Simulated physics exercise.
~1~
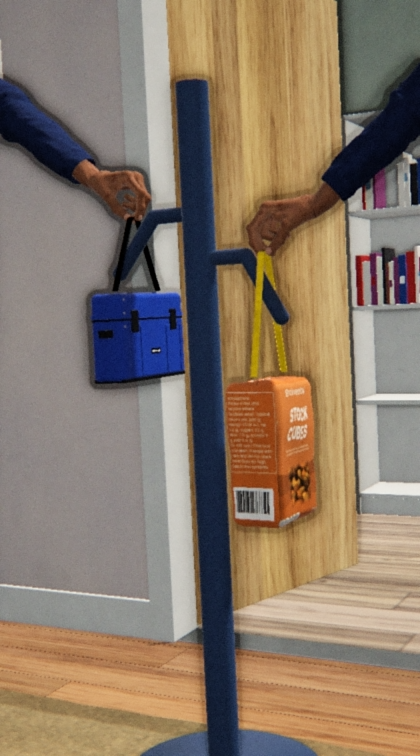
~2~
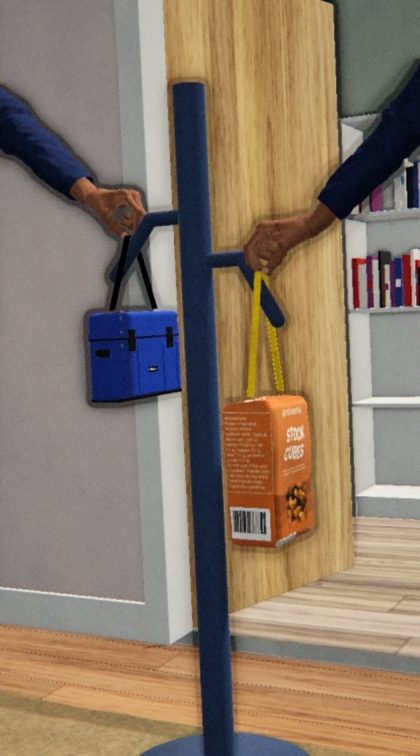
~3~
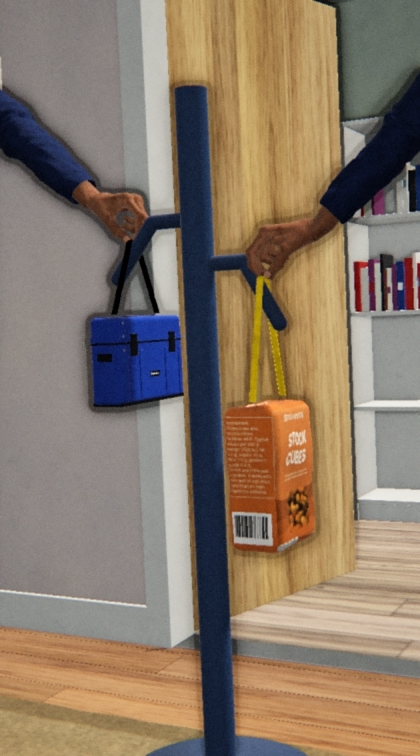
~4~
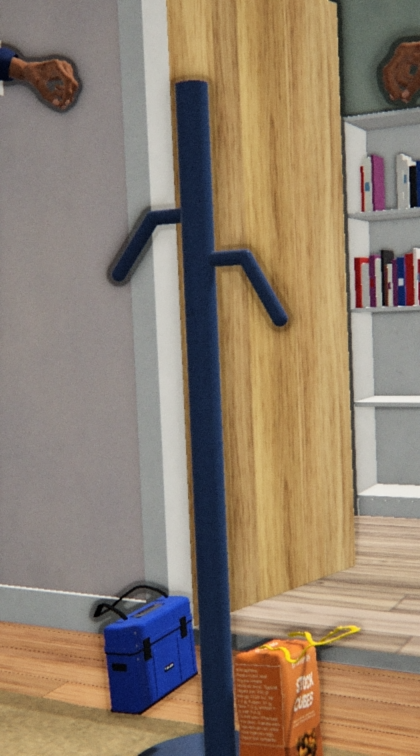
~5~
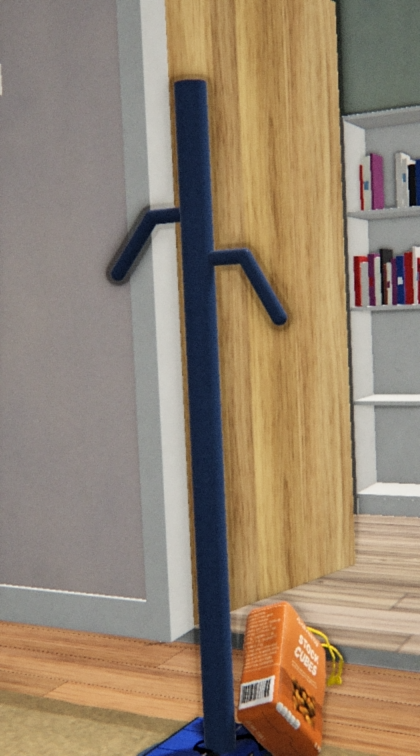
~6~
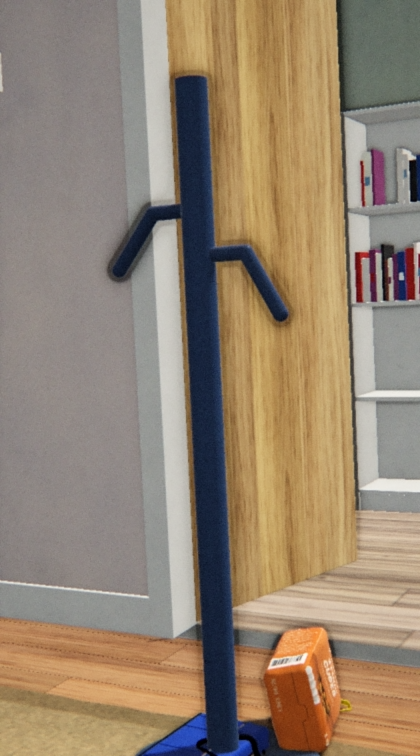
At first, two hands hold a blue case and an orange package labelled as stock cubes by their straps at the left and right pegs of a dark blue coat stand. Both items sink slightly while staying upright, and then the hands let go and draw back. Neither strap stays on its peg, and both items drop to the floor, the orange one leaning. The blue case ends up on its side at the foot of the stand, while the orange package tips over to the right. Both finally lie on the floor beneath empty pegs.
